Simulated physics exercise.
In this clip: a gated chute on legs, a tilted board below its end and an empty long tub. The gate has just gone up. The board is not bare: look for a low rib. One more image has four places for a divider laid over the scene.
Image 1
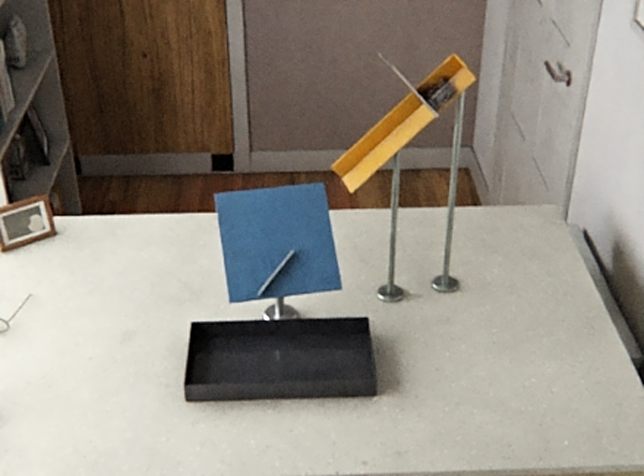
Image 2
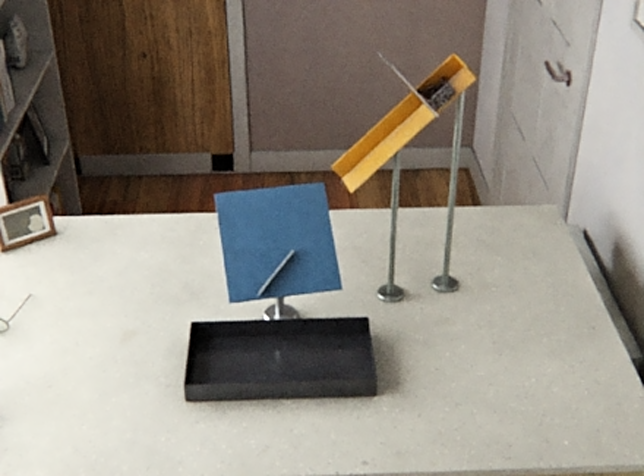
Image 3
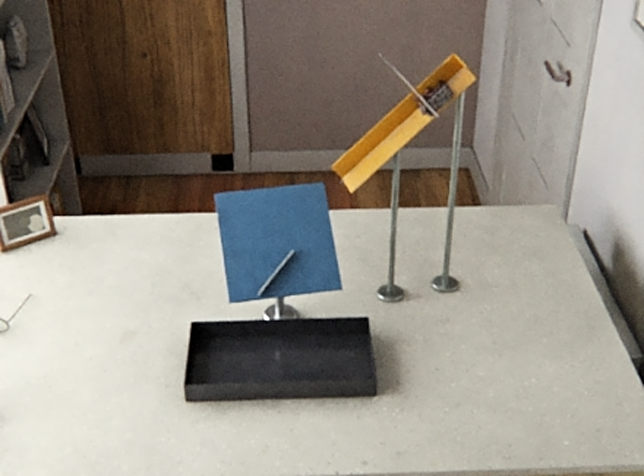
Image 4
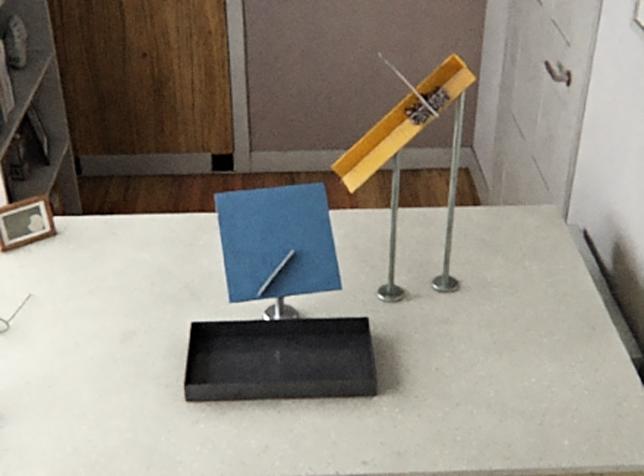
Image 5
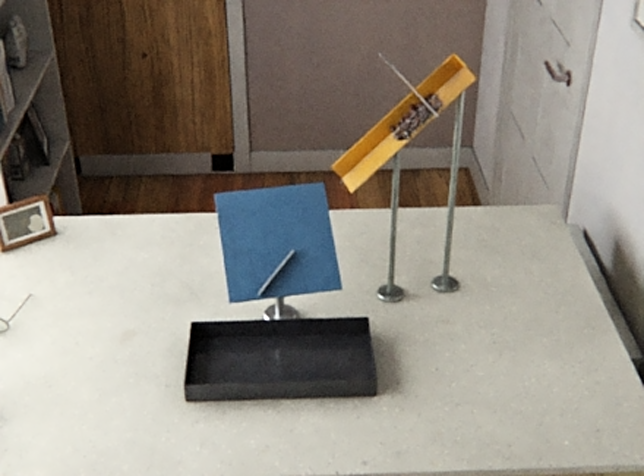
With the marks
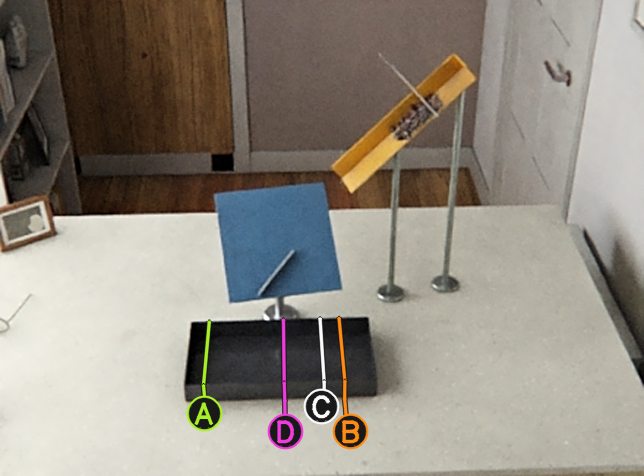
In a room with a wooden door, a pale wall and shelves at the left edge, a light grey tabletop is seen from above at an angle by a still camera. An orange chute on two metal legs slopes down leftward at upper right, near a tilted blue board with a low rib, behind an empty black tub. Small dark pieces slide a short way down the chute, past the raised gate, spreading out.
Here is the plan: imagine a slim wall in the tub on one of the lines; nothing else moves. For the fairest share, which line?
D is best.
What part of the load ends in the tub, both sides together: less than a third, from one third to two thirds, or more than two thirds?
About that: More than two thirds.
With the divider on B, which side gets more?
More lands on the left.
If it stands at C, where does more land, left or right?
Left.
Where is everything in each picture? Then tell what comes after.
The first frame shows load behind the gate at (436, 95), flat chocolate drops; lip of the chute at (347, 186), sloping fairly steeply.
The second frame shows middle of the board at (278, 241), tilted fairly steeply; middle of its low edge at (286, 296); of its high edge at (270, 188).
The third frame shows front corners of the tub at (184, 385) and (376, 379), empty; front of the load at (419, 106).
The fourth frame shows middle of the load at (426, 109); its front at (409, 117), about a quarter of the way to the lip; rib from (293, 250) to (259, 293).
The fifth frame shows middle of the load at (417, 119); its front at (395, 137), about a third of the way to the lip.
On the marked copy, line A crosses the front rim at (203, 384); line B crosses the front rim at (344, 380); line C crosses the front rim at (324, 381); line D crosses the front rim at (284, 382).
Choosing A, of what is caught, a stray few on the left of the divider, nearly all on the right.
Choosing B, of what is caught, all on the left of the divider, none on the right.
Choosing C, of what is caught, nearly all on the left of the divider, a stray few on the right.
Choosing D, of what is caught, about half on the left of the divider, about half on the right.
